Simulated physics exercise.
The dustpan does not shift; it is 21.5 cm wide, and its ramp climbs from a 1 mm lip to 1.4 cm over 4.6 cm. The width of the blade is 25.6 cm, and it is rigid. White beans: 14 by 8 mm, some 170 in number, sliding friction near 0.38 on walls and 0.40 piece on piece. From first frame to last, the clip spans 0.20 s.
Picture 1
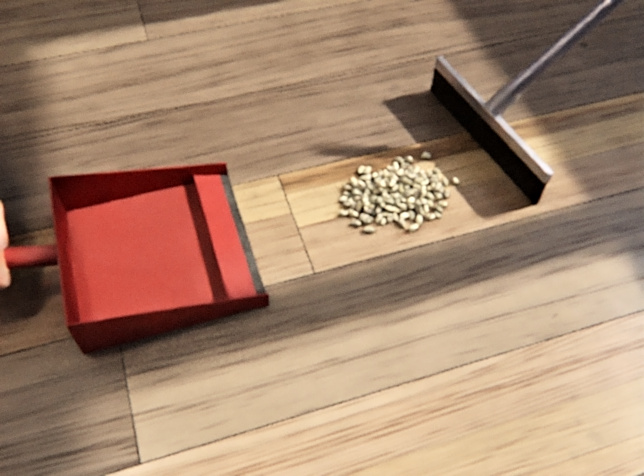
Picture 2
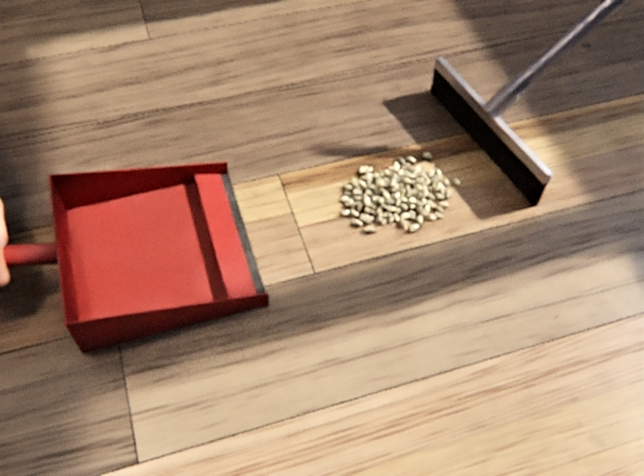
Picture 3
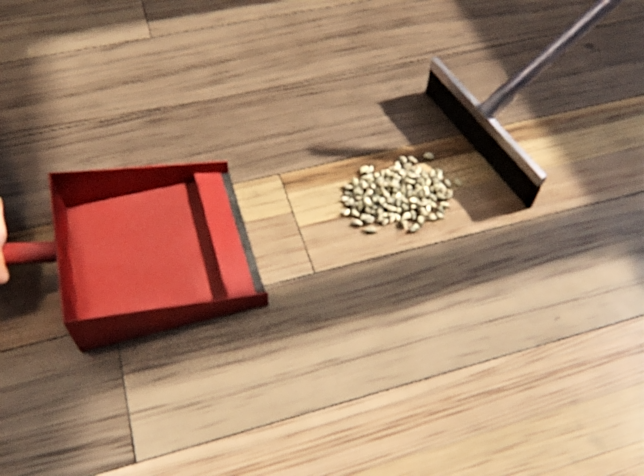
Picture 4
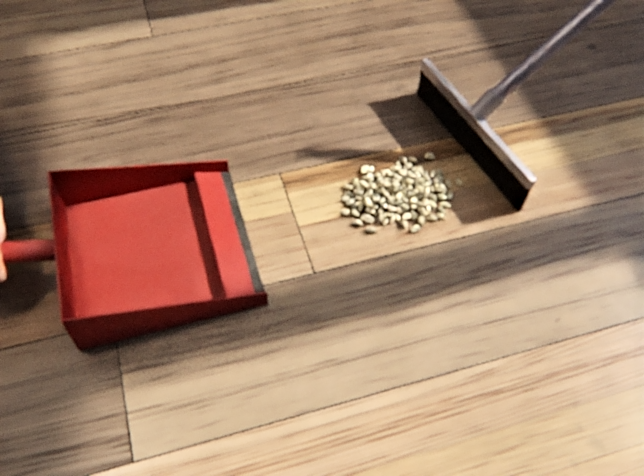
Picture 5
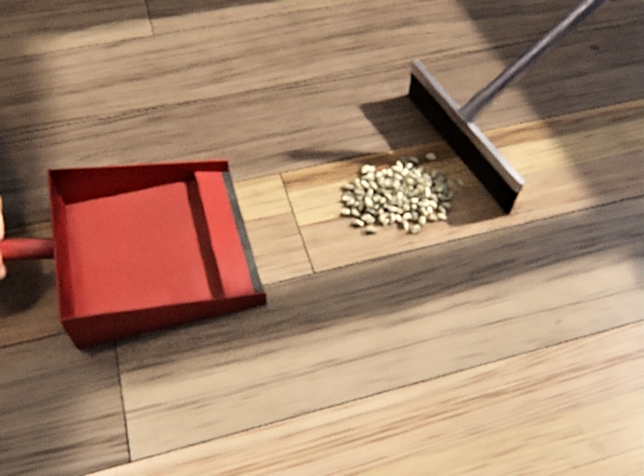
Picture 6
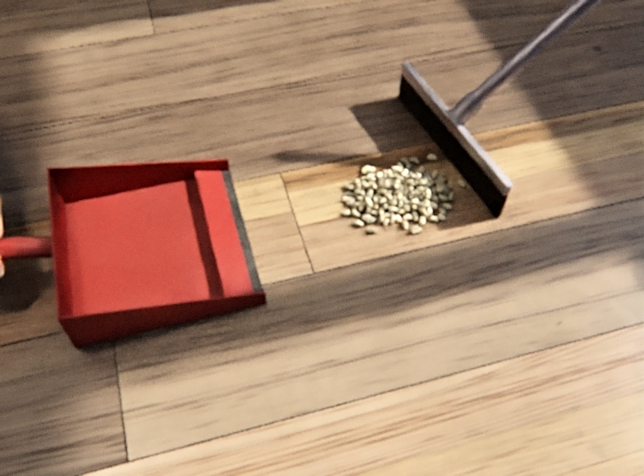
A long-handled blade slid slowly left across a wooden floor, closing in on a small heap of white beans that stayed put, while a hand at the left held a red dustpan still.
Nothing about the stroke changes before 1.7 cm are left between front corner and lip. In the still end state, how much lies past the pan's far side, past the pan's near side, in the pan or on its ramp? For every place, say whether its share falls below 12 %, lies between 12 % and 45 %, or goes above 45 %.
Far side: Below 12 %, near side: Below 12 %, pan: Below 12 %.
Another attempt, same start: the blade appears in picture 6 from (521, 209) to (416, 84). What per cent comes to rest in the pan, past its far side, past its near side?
Pan: 30, far side: 0, near side: 25.
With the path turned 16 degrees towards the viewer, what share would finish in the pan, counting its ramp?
15 per cent.
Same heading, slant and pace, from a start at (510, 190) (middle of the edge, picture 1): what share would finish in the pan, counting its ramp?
Estimate: Near 25 %.
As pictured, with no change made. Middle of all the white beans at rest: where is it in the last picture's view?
Roughly (266, 228).
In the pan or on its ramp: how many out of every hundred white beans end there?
5 %.
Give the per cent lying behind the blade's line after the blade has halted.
Roughly 15 percent of it.
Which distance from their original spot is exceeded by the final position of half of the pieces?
Median: Approx. 18 cm.
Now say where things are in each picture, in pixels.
The first frame shows blade from (546, 178) to (439, 64), moved 0.0 cm, 0 of the pieces shifted so far; middle of the pieces at (394, 190); pan at (147, 260).
The second frame shows blade from (546, 179) to (439, 65), moved 0.4 cm, 0 of the pieces shifted so far; middle of the pieces at (395, 190).
The third frame shows blade from (540, 181) to (434, 66), moved 1.4 cm, 0 of the pieces shifted so far; middle of the pieces at (396, 190).
The fourth frame shows blade from (529, 184) to (425, 67), moved 3.1 cm, 0 of the pieces shifted so far; middle of the pieces at (397, 190).
The fifth frame shows blade from (518, 187) to (415, 69), moved 4.8 cm, 0 of the pieces shifted so far; middle of the pieces at (398, 190).
The sixth frame shows blade from (506, 190) to (405, 70), moved 6.5 cm, 0 of the pieces shifted so far; middle of the pieces at (398, 190); pan at (144, 255).
Then, 0.30 s after the last picture, middle of the blade 17 cm from the lip; 0 % over the lip, far side 0 %, near side 0 %.
Then, 0.50 s after the last picture, middle of the blade 9 cm from the lip; 0 % over the lip, far side 0 %, near side 0 %.
Then, 0.82 s after the last picture, middle of the blade 4 cm from the lip; 10 % over the lip, far side 0 %, near side 5 %.
In the end, far side 0 %, near side 5 %, pan 5 %, in front of the lip or behind the blade 85 %.
